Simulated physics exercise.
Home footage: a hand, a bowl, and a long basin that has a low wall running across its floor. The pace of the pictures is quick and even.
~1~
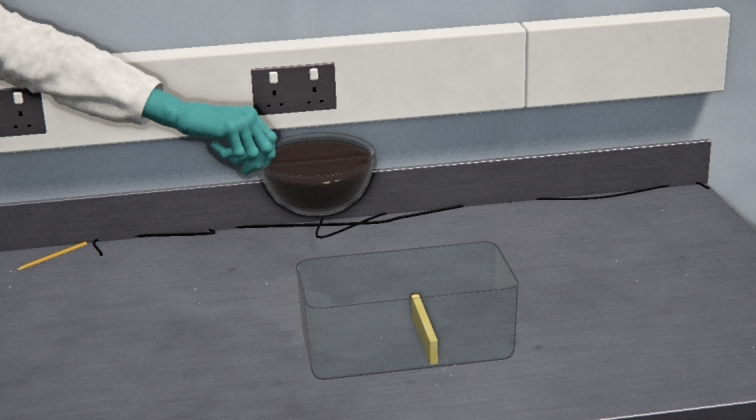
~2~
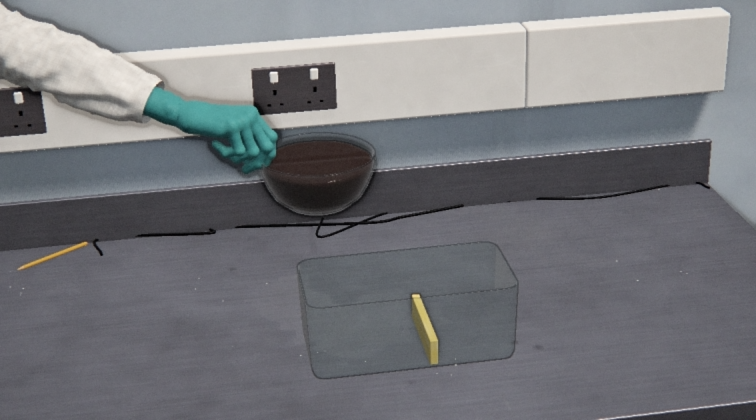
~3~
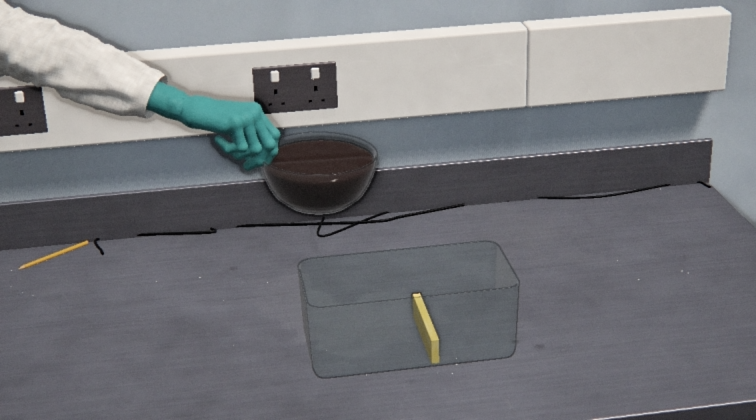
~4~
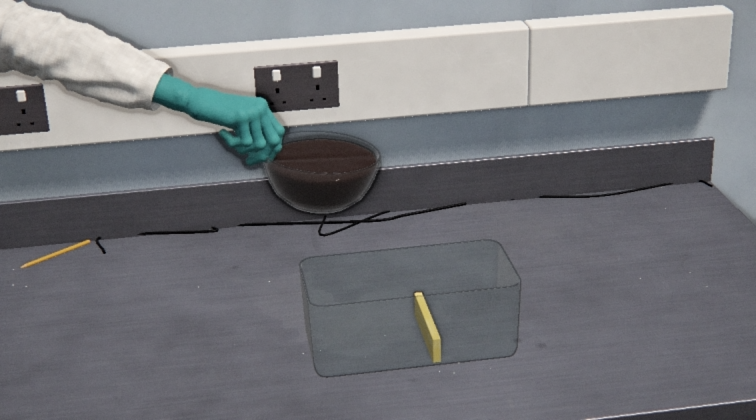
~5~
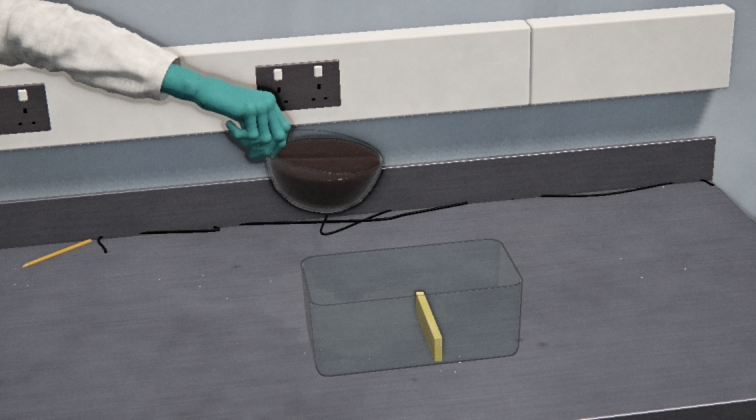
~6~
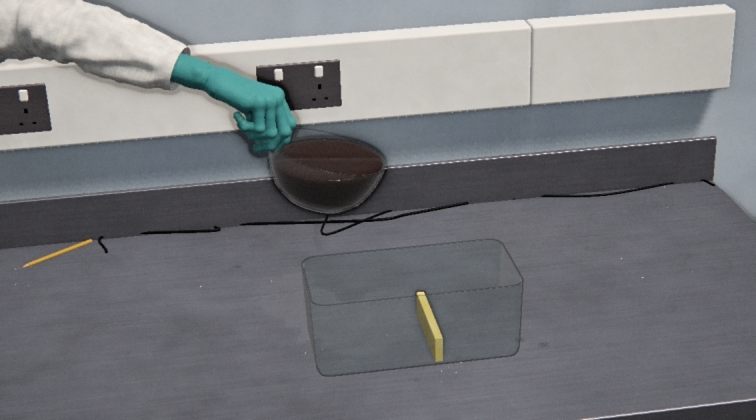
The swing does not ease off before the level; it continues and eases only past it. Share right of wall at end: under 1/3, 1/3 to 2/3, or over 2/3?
Falls in the midrange.
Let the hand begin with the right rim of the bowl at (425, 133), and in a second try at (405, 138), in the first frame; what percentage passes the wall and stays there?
First try: 65 percent; second try: 65 percent.
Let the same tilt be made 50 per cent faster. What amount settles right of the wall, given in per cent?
Something like 35 percent.
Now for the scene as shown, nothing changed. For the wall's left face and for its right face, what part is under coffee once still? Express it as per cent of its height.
The left side sits at 50 per cent and the right side at 60.
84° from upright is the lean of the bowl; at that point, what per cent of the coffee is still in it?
Close to 25 per cent.
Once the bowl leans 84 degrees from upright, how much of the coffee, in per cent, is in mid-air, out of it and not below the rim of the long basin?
Airborne fraction: Approx. 50 %.
A moment on, the bowl is tipped on its side and 25 per cent is still to pour, 5 is left of the wall and 21 right of it.
Next, the bowl is tipped right over and 0 per cent is still to pour, 49 is left of the wall and 45 right of it.
Then the bowl is tipped right over and 0 per cent is still to pour, 53 is left of the wall and 44 right of it.
Later the bowl is tipped right over and 0 per cent is still to pour, 53 is left of the wall and 44 right of it.
Finally, 53 per cent lies left of the wall, 44 right of it and 2 outside.
